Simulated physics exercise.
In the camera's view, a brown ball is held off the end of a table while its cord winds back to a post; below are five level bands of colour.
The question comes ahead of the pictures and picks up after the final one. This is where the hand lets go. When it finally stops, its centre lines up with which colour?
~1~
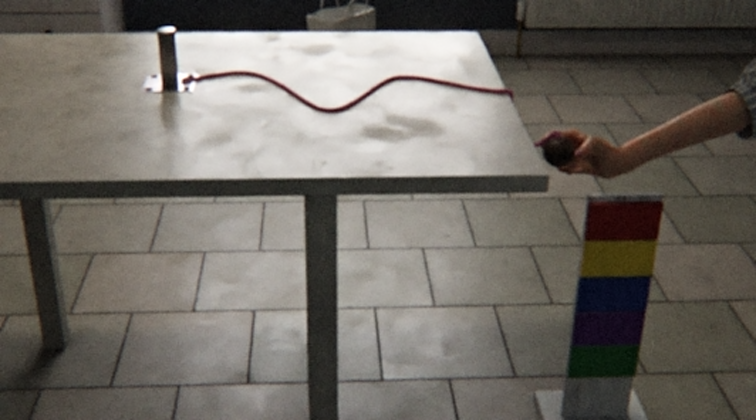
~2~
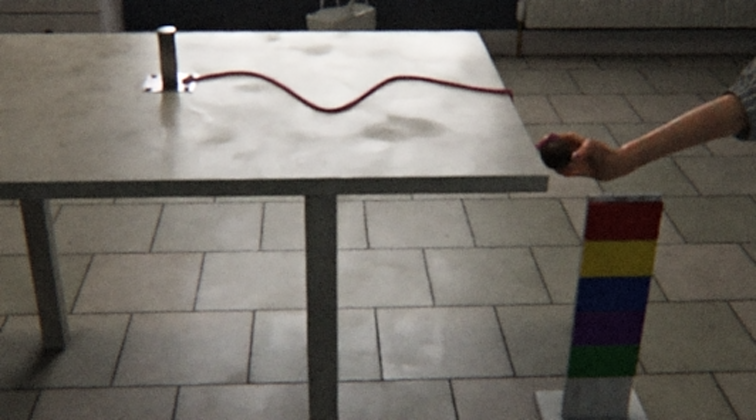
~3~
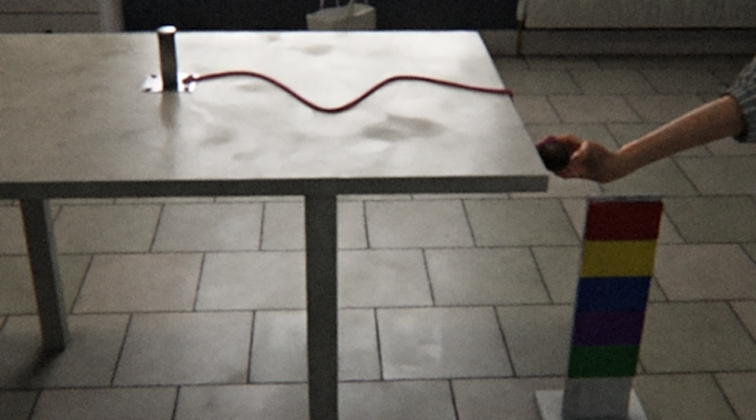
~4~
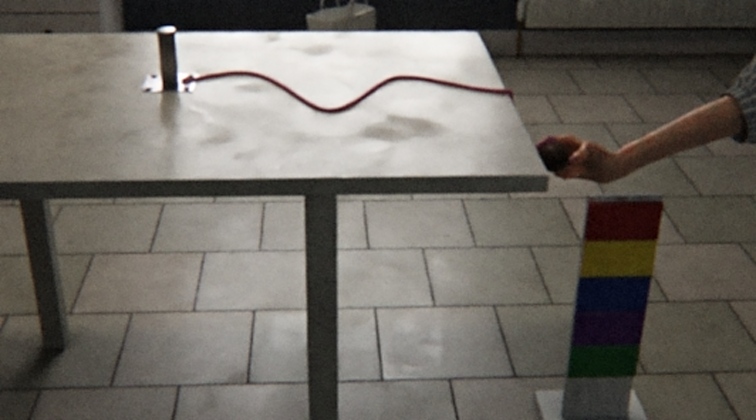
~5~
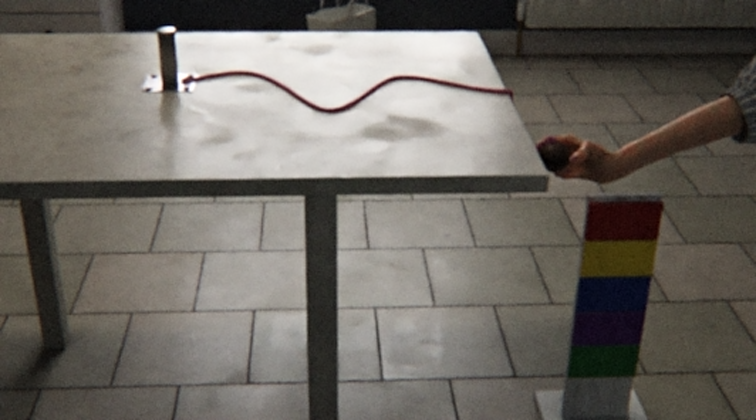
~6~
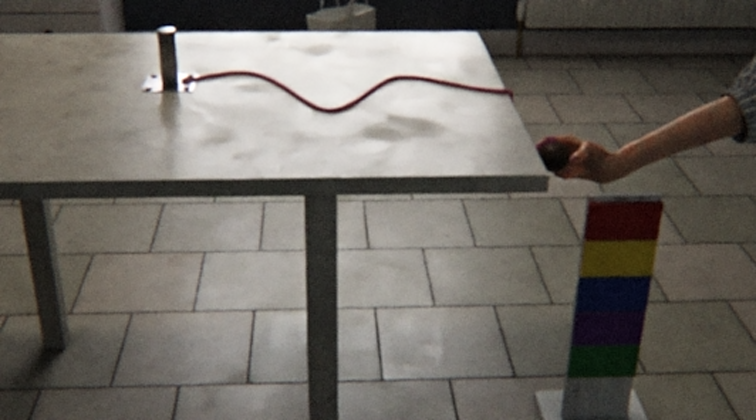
Blue.
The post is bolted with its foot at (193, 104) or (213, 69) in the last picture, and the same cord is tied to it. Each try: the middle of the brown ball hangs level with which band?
Result 1: Purple. Result 2: Purple.
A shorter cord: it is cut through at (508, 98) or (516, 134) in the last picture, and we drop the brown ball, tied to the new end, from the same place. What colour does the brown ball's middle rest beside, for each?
Per try - 1: Red; 2: Yellow.
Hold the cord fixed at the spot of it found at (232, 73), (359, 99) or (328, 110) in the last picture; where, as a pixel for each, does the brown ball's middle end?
Results: (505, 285); (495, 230); (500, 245).
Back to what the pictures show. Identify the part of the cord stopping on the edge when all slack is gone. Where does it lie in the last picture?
You'll find it close to (397, 78).
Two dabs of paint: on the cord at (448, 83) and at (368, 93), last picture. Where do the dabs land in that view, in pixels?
Around (509, 151), then around (453, 94).
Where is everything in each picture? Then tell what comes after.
Brown ball (559, 151); red (625, 223); yellow (619, 260); blue (614, 295); purple (609, 329); green (604, 362), in the first frame.
Brown ball (556, 154); cord through (226, 74) (292, 92) (355, 102) (403, 77) (493, 91), in the second frame.
Brown ball (554, 156), in the third frame.
Brown ball (554, 156); cord through (226, 74) (292, 92) (355, 102) (403, 77) (493, 91), in the fourth frame.
Brown ball (554, 156), in the fifth frame.
Brown ball (554, 156); cord through (226, 74) (292, 92) (355, 102) (403, 77) (493, 91), in the sixth frame.
A little later, ball near (511, 283); level with blue.
Next, ball near (496, 295); level with blue.
When it is over, ball near (501, 295); level with blue. At blue.
